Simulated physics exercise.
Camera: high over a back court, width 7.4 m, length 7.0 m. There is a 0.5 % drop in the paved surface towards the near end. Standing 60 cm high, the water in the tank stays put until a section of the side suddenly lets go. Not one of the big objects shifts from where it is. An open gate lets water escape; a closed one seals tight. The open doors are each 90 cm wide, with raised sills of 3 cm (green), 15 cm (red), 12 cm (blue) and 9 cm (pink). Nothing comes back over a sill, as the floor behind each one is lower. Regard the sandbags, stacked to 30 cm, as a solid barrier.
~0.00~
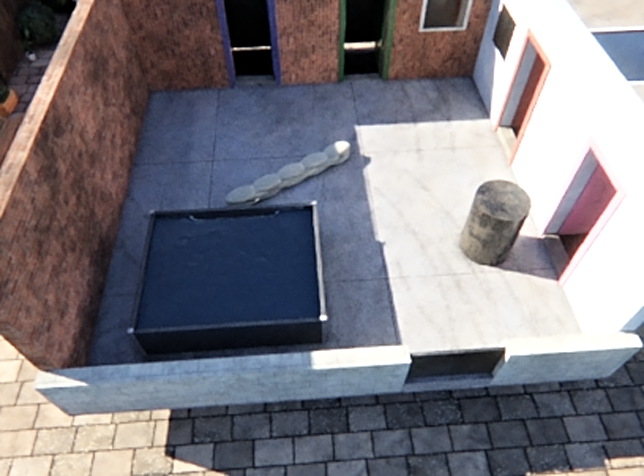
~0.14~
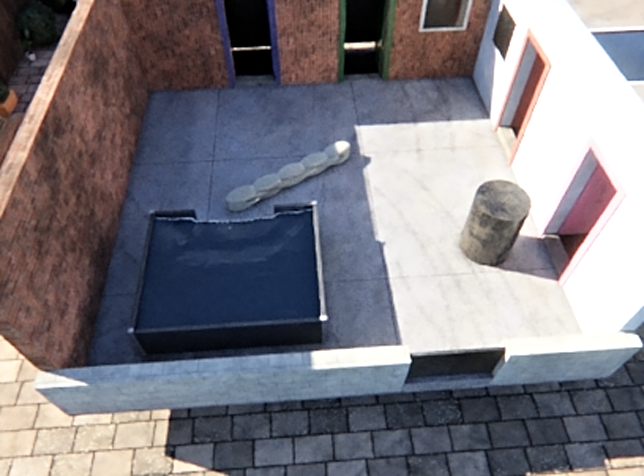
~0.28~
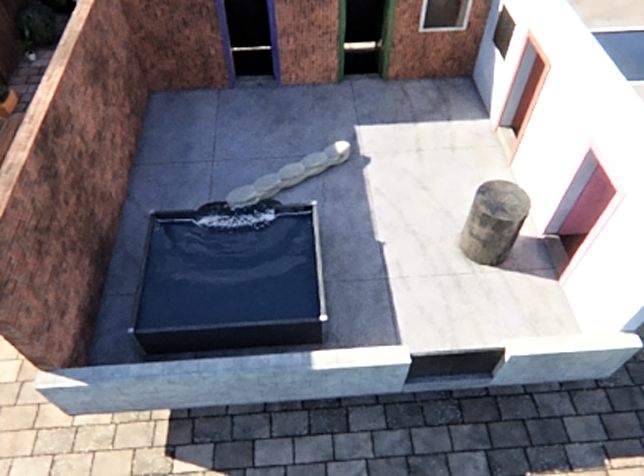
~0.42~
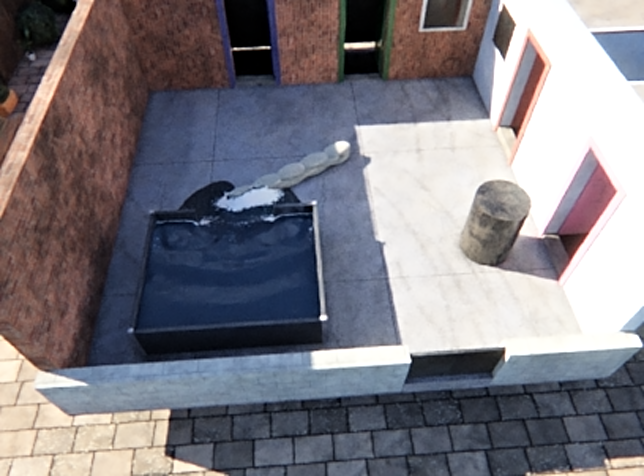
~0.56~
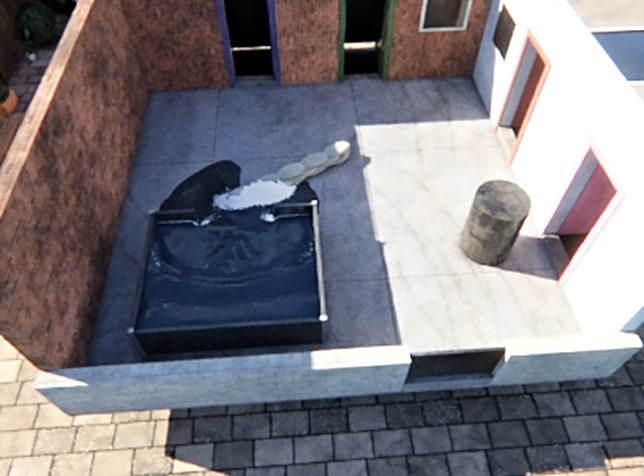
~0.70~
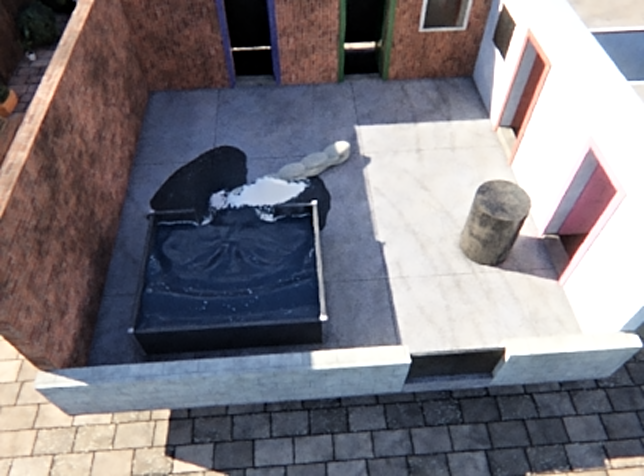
In a walled courtyard, a dark tank of still water opened at its far side, and water poured out in white foam against a row of sandbags, spreading across the paving, mostly toward the left.
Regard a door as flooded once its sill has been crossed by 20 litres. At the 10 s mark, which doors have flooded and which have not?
The green door has flooded; the red door has not; the blue door has not; the pink door has not.
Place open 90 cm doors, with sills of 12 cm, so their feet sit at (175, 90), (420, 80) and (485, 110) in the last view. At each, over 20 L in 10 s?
Check each in turn: The first succeeds, the second fails, the third fails.
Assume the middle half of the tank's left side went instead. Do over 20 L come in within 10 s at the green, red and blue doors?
Door by door - green: Within bounds, red: Within bounds, blue: Within bounds.
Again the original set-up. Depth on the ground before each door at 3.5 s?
In cm: Green 0, red 15, blue 12, pink 4.
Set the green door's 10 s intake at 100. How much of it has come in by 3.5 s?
Estimate: Around 0 per cent.
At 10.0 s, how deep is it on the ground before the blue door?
Reading: Close to 6.0 cm.
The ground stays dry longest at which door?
Door: Green.
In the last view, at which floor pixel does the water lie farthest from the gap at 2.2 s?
Somewhere around (490, 160).
After 1.4 s water covers 25 % of the floor and is deepest (46 cm) near (242, 216); green door not reached, red door not reached, blue door not reached, pink door not reached.
After 2.2 s water covers 50 % of the floor and is deepest (40 cm) near (252, 208); green door not reached, red door not reached, blue door not reached, pink door not reached.
After 3.5 s water covers 60 % of the floor and is deepest (28 cm) near (242, 216); green door not reached, red door 15 cm at the sill, 1 L in, blue door 12 cm at the sill, 0 L in, pink door 4 cm at the sill, 0 L in.
After 6.0 s water covers 85 % of the floor and is deepest (19 cm) near (242, 216); green door 4 cm at the sill, 1 L in, red door 10 cm at the sill, 2 L in, blue door 7 cm at the sill, 0 L in, pink door 6 cm at the sill, 0 L in.
After 10.0 s water covers 95 % of the floor and is deepest (16 cm) near (593, 355); green door 9 cm at the sill, 39 L in, red door 9 cm at the sill, 3 L in, blue door 6 cm at the sill, 0 L in, pink door 8 cm at the sill, 0 L in.
